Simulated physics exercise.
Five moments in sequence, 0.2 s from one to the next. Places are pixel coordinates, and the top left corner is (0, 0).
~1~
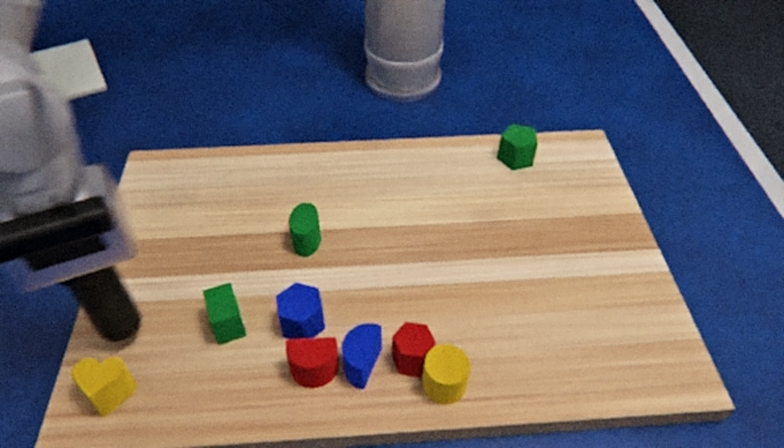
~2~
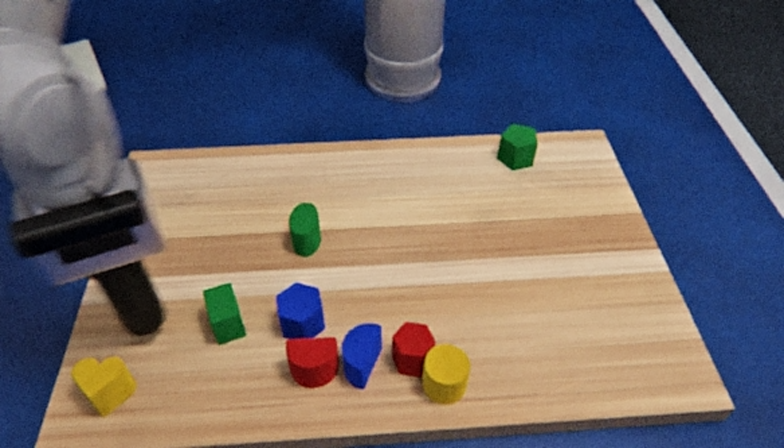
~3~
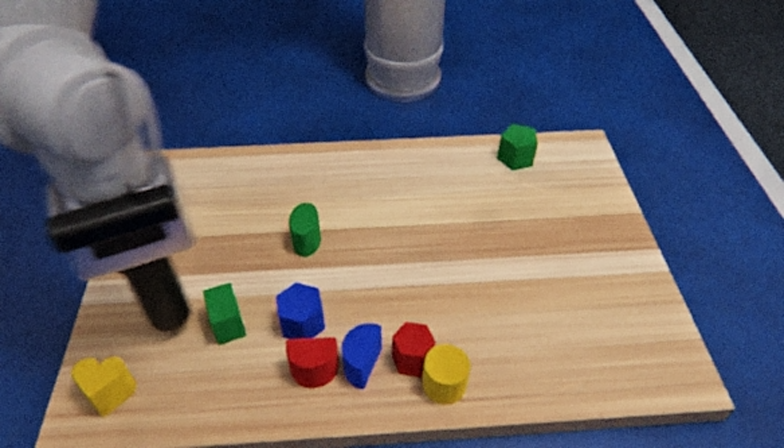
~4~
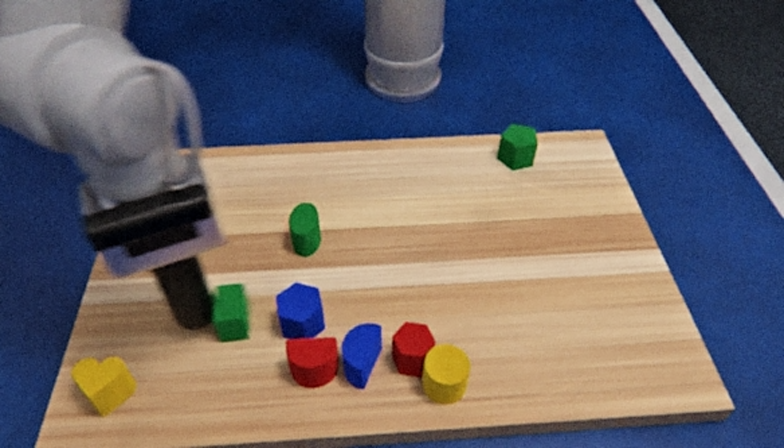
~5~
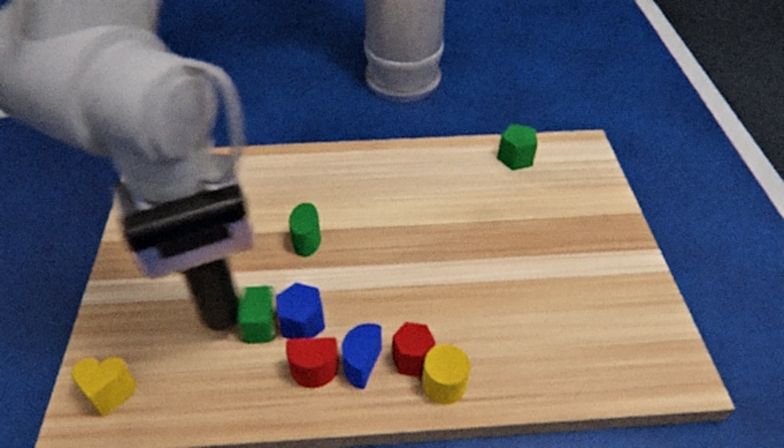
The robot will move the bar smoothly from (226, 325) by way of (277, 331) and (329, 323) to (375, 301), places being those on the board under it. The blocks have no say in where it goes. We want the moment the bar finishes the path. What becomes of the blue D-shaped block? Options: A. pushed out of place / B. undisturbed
I choose B.
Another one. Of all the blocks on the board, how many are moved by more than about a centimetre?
Count: 2.
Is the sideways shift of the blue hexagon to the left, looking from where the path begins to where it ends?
In short: No.
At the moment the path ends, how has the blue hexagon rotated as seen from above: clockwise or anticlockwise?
Clockwise rotation.
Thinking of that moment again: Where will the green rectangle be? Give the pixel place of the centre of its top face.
My estimate: (410, 284).
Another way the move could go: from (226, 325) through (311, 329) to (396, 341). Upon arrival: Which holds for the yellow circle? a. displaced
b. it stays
The one that fits is a, displaced.
On the path given first. One third of the way, bar at (275, 321); green rectangle at (310, 306), turned 15° anticlockwise; blue hexagon at (346, 300).
Two thirds of the way, bar at (329, 312); green rectangle at (364, 299); blue hexagon at (400, 297).
At the end, bar at (375, 291); green rectangle at (410, 284), turned 25° clockwise; blue hexagon at (443, 296), turned 35° clockwise; blue D-shaped block not moved.
